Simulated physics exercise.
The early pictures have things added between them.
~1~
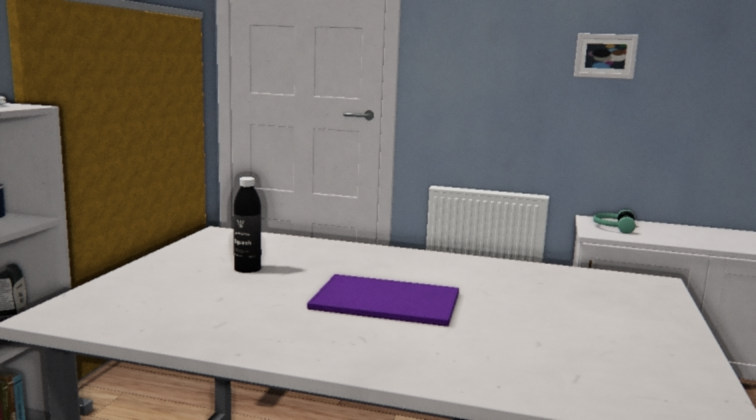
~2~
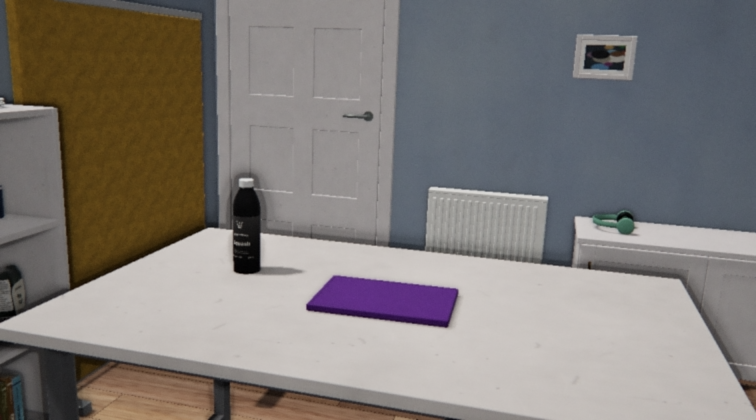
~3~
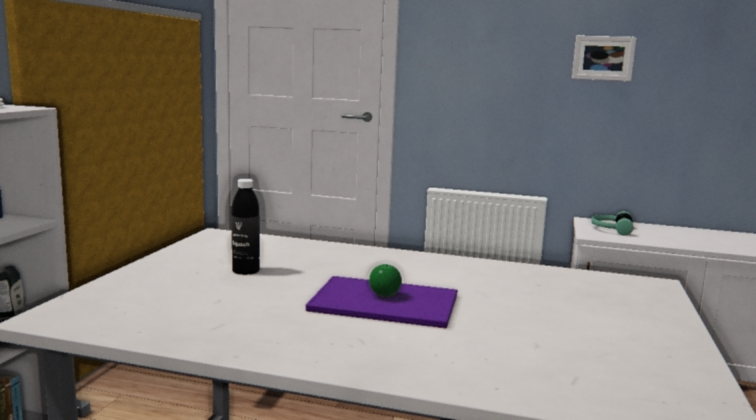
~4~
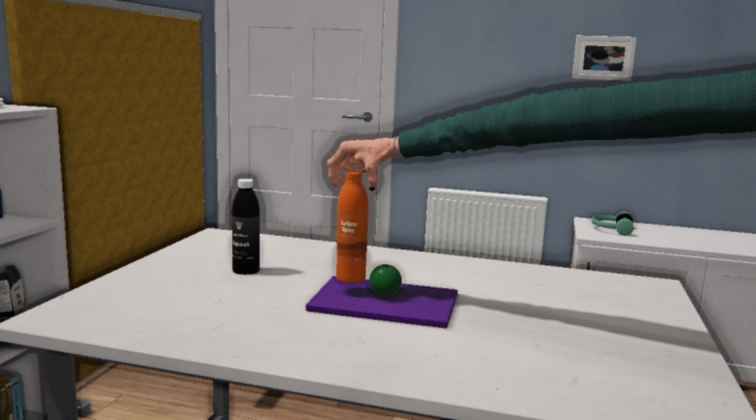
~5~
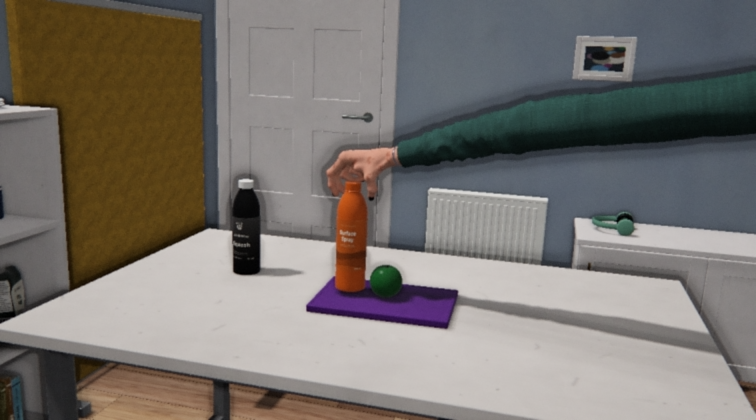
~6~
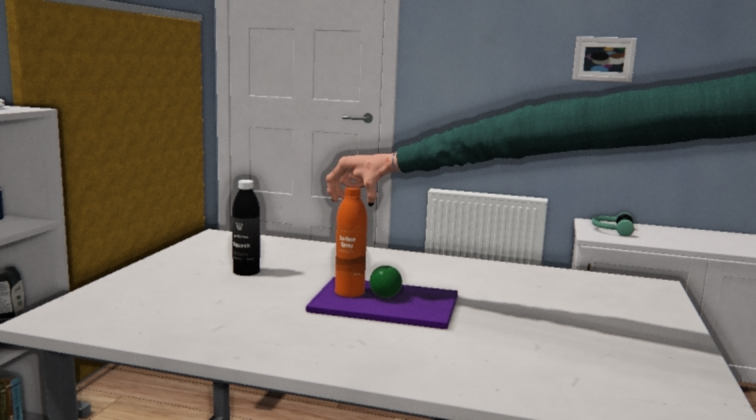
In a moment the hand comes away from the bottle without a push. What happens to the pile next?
The pile stands firm.
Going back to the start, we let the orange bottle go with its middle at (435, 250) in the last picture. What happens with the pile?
After that, the pile stays intact.
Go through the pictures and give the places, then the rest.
In the first picture, the last thing is not in view yet.
In the second picture, the last thing is not in view yet; black bottle (247, 226).
In the third picture, the last thing is not in view yet; purple tray (385, 300).
In the fourth picture, on its way; orange bottle (353, 226); green apple (386, 280).
In the fifth picture, on its way; orange bottle (352, 235); black bottle (246, 227).
In the sixth picture, set down, still held; orange bottle (351, 241); purple tray (385, 301).
Then, 0.20 s past the last view, nothing moves.
Then, 0.60 s past the last view, orange bottle resting near (351, 241).
Finally, all 4 still in place. Final places as the last picture's camera would see them, orange bottle near (351, 241). The pile stays up.
